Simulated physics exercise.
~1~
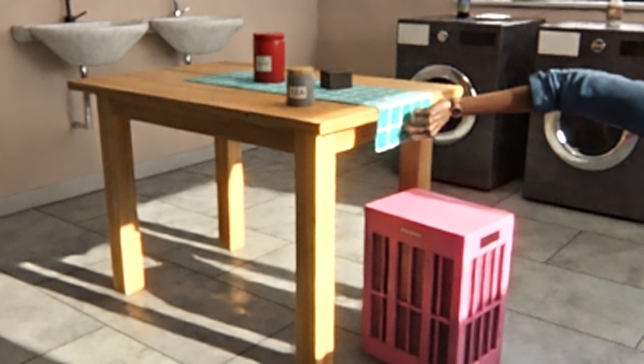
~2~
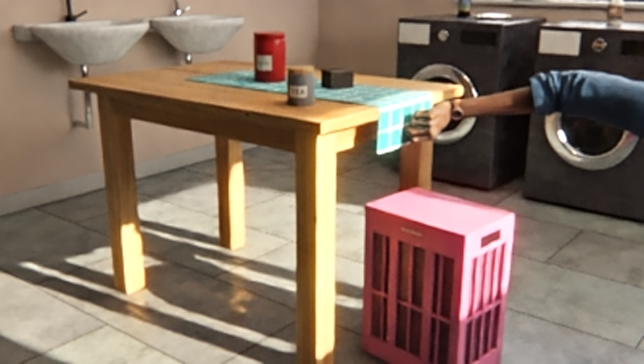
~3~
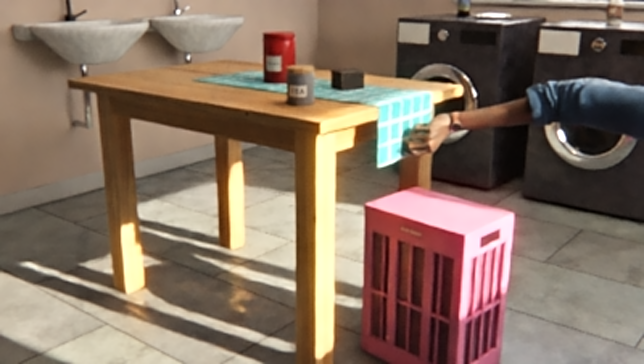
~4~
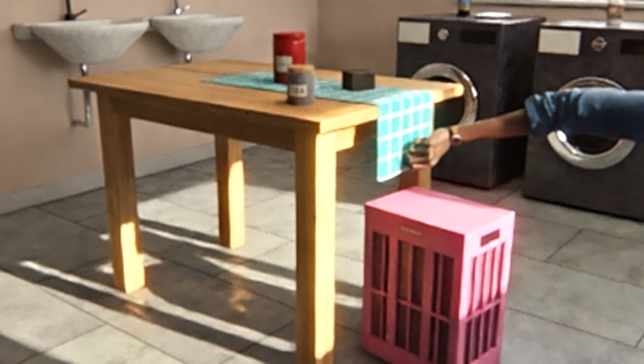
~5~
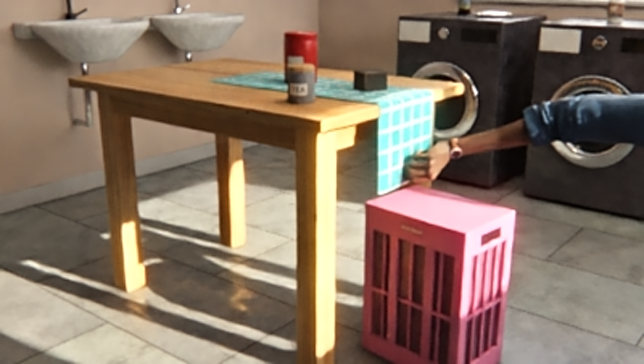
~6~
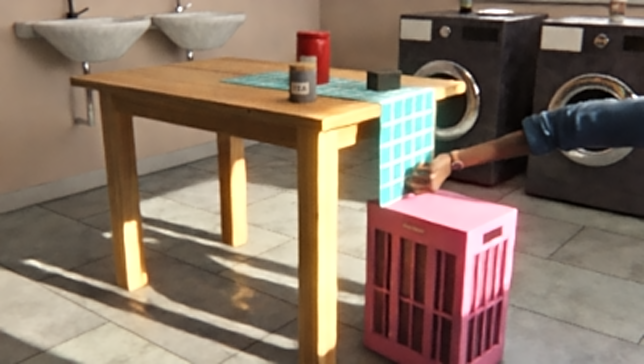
A hand pulled the end of a turquoise checked cloth down off a wooden table until its hem reached the pink crate below, carrying a red canister and a black block to the right while the grey jar stayed put, all three still on top.
